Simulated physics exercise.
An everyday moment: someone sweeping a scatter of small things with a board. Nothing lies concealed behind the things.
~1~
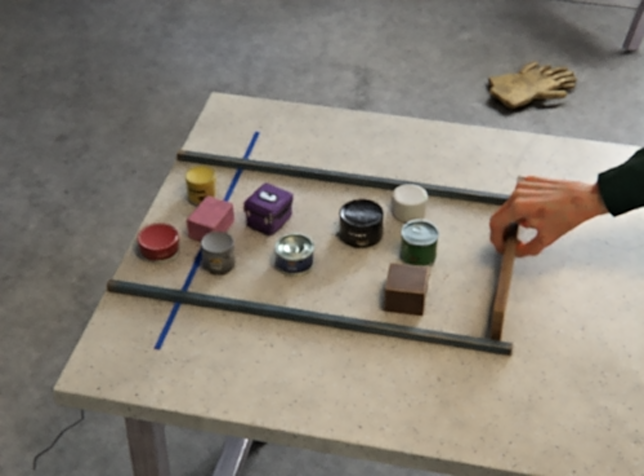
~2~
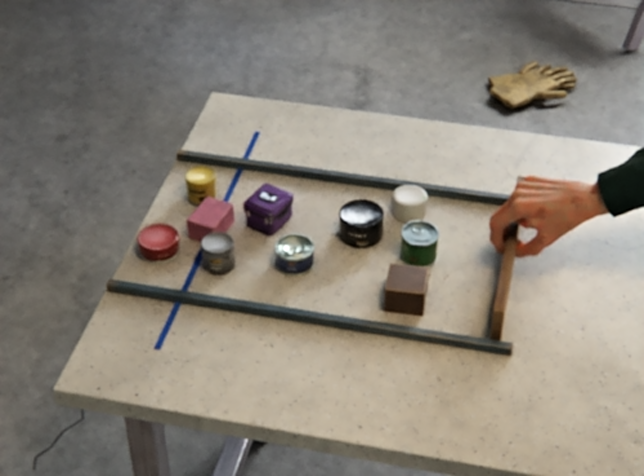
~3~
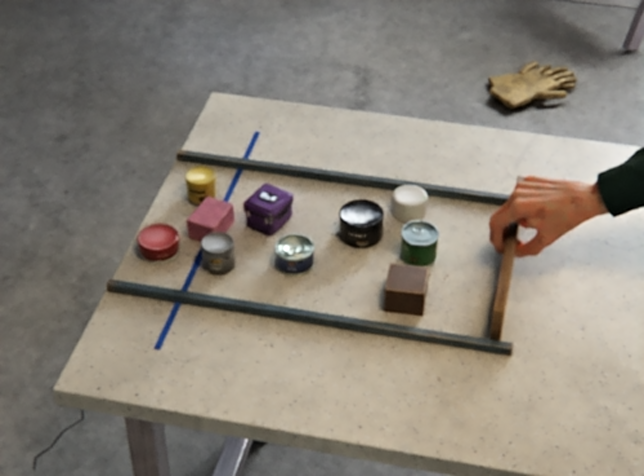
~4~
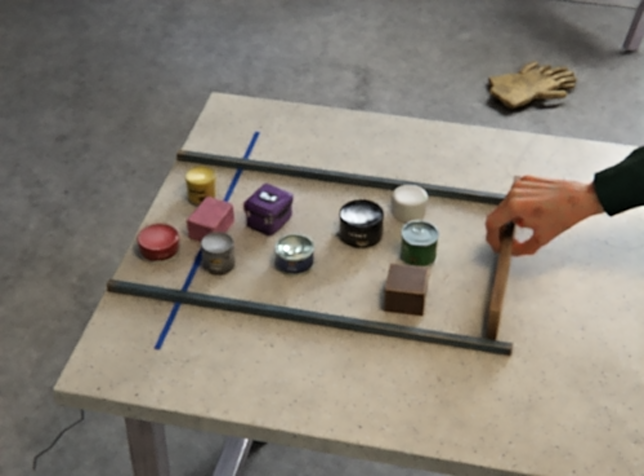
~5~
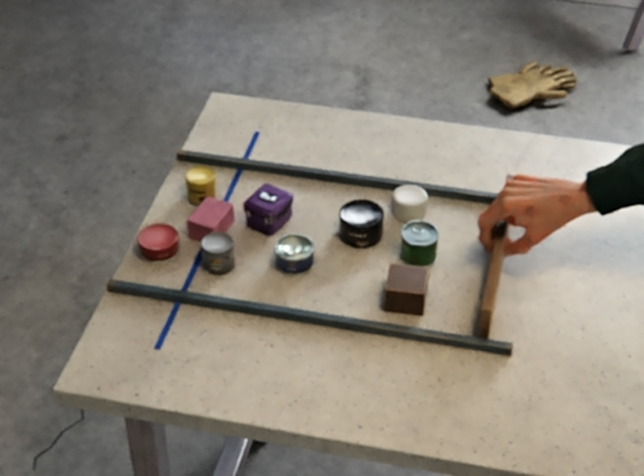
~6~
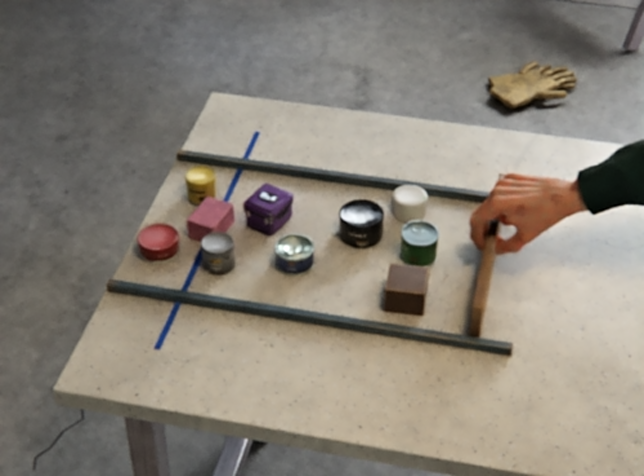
A hand held a wooden board upright at the right end of two dark rails on a table, then slid it slightly left toward the scattered tins and blocks, which all stayed still.
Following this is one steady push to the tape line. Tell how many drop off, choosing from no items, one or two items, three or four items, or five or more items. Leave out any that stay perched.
One or two items drop off.
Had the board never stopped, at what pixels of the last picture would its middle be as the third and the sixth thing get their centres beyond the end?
At (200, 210) for the third, at (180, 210) for the sixth.
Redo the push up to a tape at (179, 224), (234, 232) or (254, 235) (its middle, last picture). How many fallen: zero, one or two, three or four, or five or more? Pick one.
In turn: 5 or more, none, not one.
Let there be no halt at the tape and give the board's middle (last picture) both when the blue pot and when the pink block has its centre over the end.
The middle is at (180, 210) when it's the blue pot, and at (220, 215) when it's the pink block.
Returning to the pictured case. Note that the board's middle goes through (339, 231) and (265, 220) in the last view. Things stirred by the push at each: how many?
I make it 6 at the first spot and 10 at the other.
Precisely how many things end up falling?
Count: 2.
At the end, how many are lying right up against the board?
Contact count: 4.
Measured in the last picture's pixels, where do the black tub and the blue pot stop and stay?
About (205, 188), and the other about (167, 231).
A little later, none off yet; red tin at rest near (159, 244); yellow pot at rest near (202, 186); pink block at rest near (211, 221).
When it is over, the number that fall off is one or two; down, pink block and red tin.
